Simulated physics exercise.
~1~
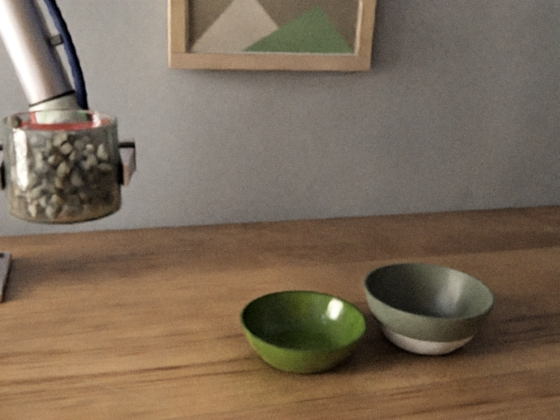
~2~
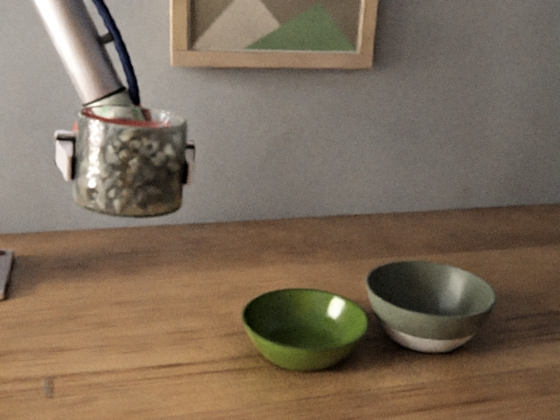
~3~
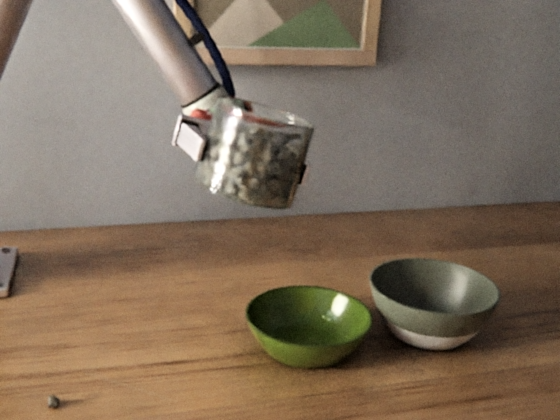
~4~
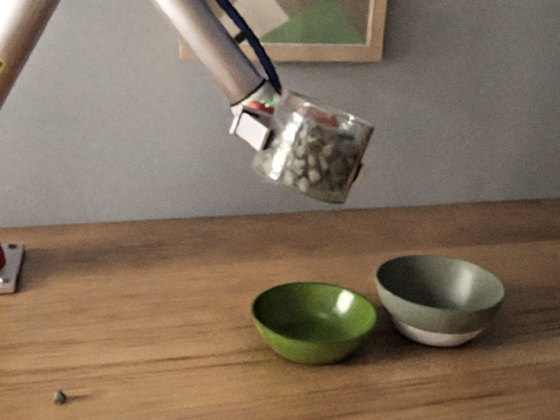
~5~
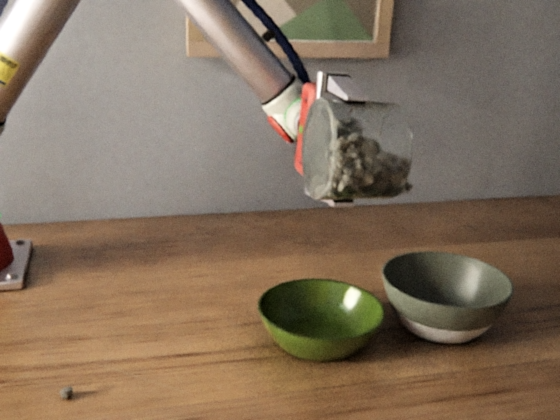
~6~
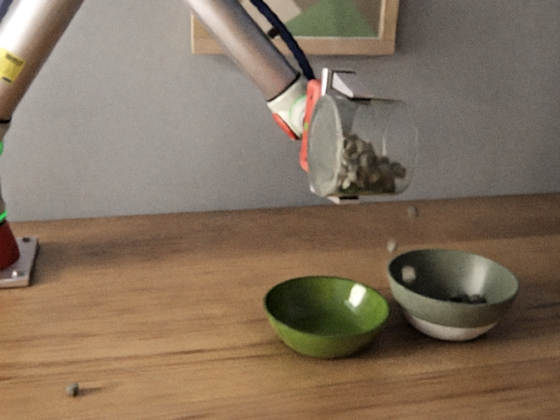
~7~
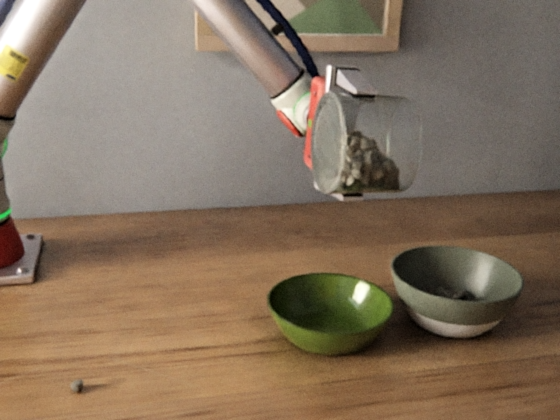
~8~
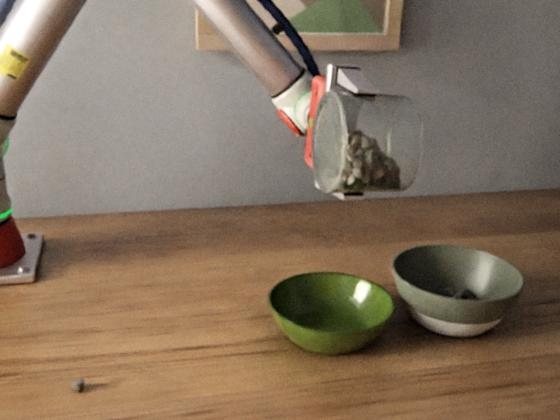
A robot arm carried a clear tumbler of small pebbles rightward above a wooden table, tipped it onto its side and dropped some into the grayish-green bowl, then held still with many left inside, while the bright green bowl stayed empty.
